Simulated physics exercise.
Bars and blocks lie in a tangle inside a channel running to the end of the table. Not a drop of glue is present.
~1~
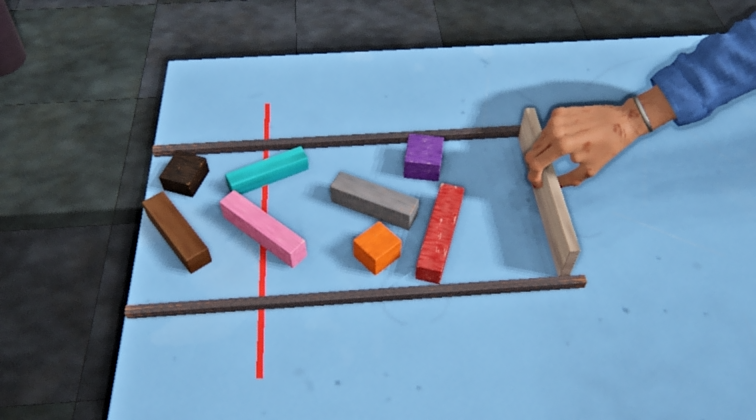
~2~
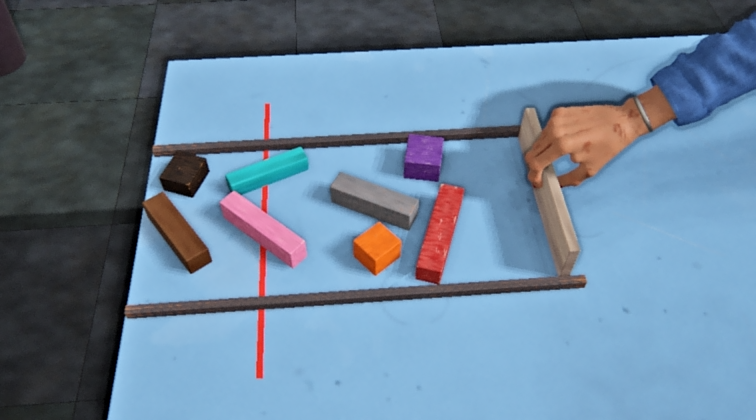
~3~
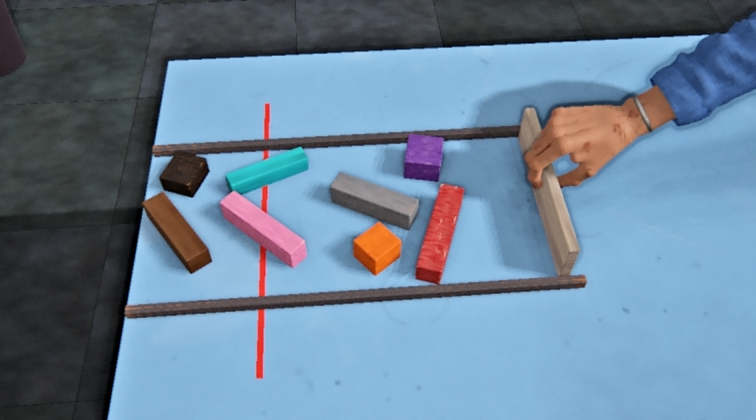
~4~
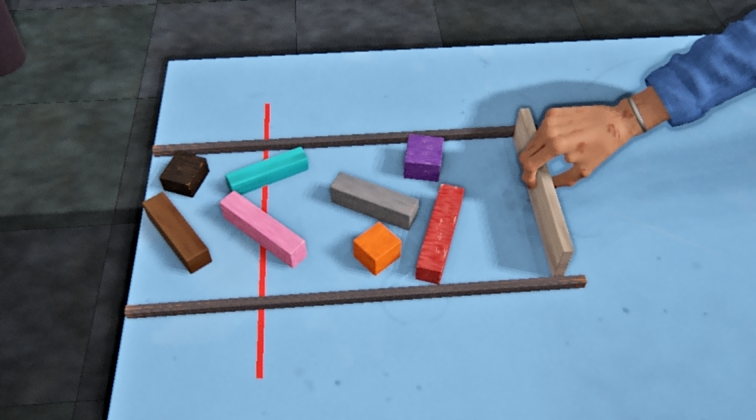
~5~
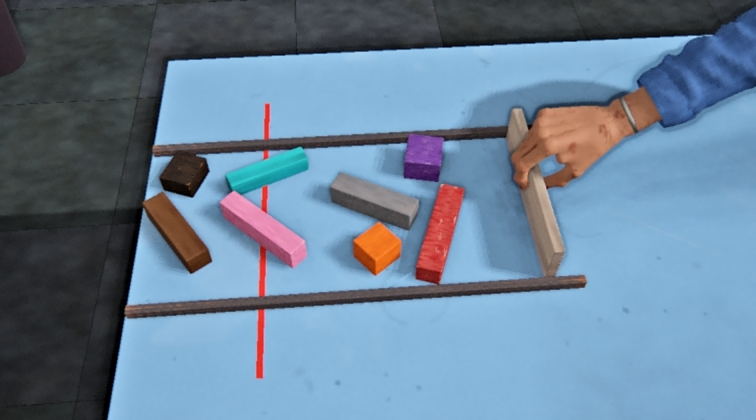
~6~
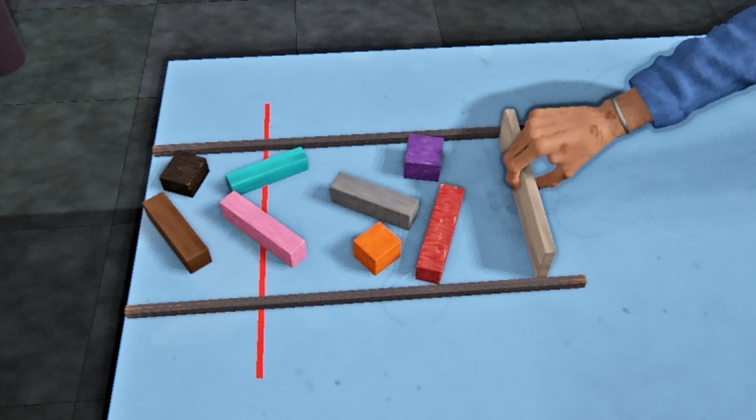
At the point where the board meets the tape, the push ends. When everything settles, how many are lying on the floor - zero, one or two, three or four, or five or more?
After the push, nothing is missing from the table.
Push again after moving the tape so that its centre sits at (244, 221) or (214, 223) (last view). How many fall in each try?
The counts: 0 and 2.
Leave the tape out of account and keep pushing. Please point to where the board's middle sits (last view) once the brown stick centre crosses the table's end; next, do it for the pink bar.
I'd put it close to (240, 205), and close to (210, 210) for the other one.
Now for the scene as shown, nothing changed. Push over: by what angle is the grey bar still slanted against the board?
I'd say it's about 10° out of line.
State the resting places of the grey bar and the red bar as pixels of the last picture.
Final positions: Near (219, 207); near (250, 247).
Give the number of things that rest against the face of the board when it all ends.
It's 2 of them.
Early on, none off yet; brown stick at rest near (177, 232); black block at rest near (185, 174); pink bar at rest near (263, 229).
Finally, the number that fall off is zero.
